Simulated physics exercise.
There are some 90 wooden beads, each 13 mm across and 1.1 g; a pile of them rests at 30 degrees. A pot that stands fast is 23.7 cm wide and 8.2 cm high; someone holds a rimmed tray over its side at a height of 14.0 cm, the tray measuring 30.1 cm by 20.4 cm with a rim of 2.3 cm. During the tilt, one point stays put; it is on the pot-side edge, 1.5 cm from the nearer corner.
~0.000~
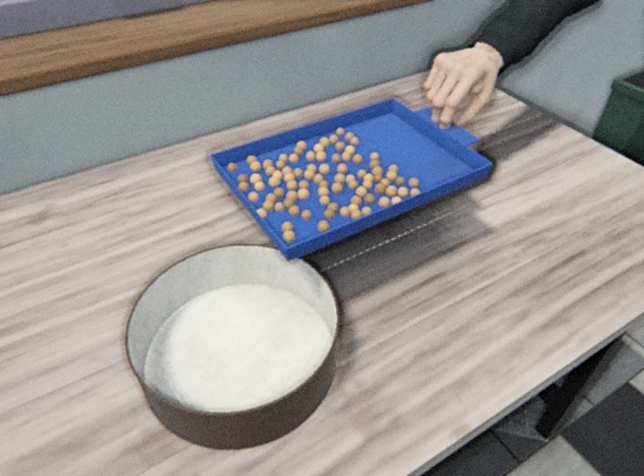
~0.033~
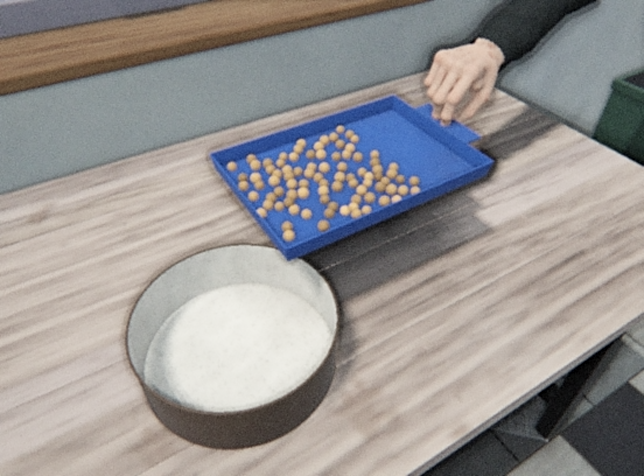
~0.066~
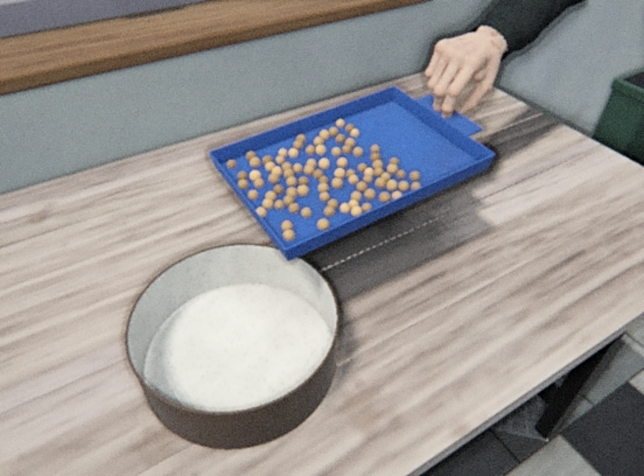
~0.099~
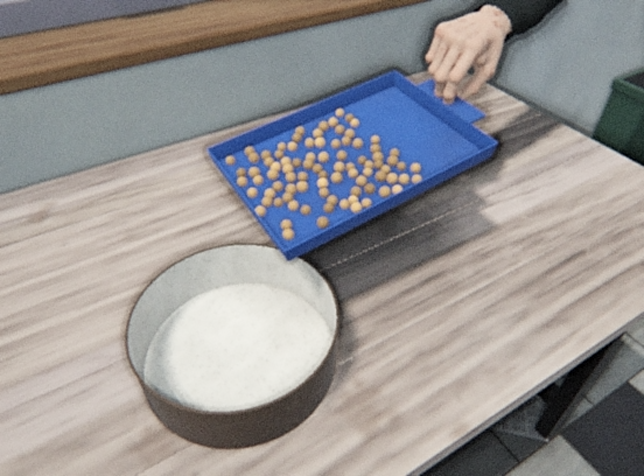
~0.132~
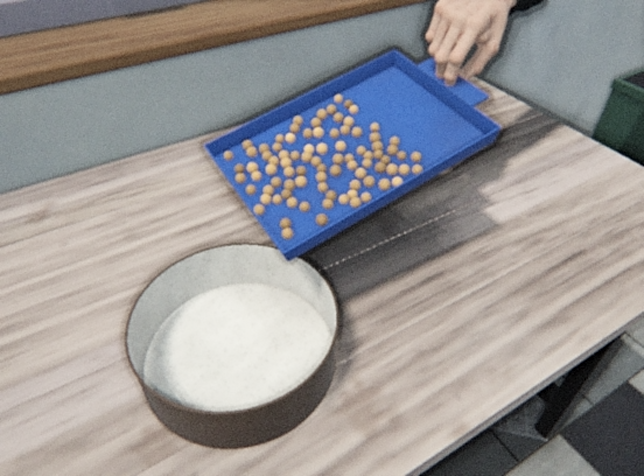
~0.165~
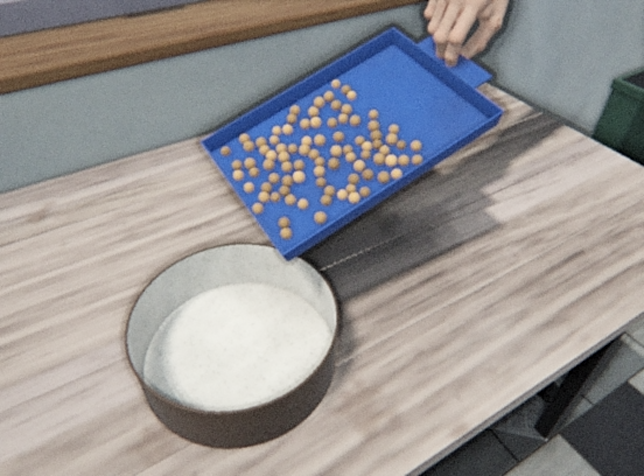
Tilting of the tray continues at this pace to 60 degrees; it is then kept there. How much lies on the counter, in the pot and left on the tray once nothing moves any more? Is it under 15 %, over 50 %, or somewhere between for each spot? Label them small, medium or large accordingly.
Counter - small, pot - medium, tray - large.
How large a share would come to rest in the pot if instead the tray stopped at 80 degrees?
In that case, near 75 percent.
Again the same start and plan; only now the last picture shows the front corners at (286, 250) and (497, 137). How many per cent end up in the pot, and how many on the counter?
Split: Pot = 10, counter = 0.
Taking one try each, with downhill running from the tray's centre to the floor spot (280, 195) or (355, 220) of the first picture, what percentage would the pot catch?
Approximately 15 percent, then 30 percent.
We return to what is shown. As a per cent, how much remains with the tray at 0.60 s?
Reading: Approx. 75%.
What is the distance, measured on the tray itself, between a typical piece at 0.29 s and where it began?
Displacement on the tray: Roughly 1 cm.
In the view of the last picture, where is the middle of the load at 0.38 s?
By then the middle of the load sits around (277, 177).
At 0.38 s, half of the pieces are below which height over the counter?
Roughly 22 cm above the counter.
After 0.29 s, tilt 42 degrees; the tray holds 100 %, the pot 0 %.
Then, at 0.38 s, tilt 56 degrees; the tray holds 100 %, the pot 0 %.
After 0.60 s, tilt 60 degrees; the tray holds 75 %, the pot 5 %.
In the end, at 1.5 s, counter 0 %, pot 35 %, tray 65 %.
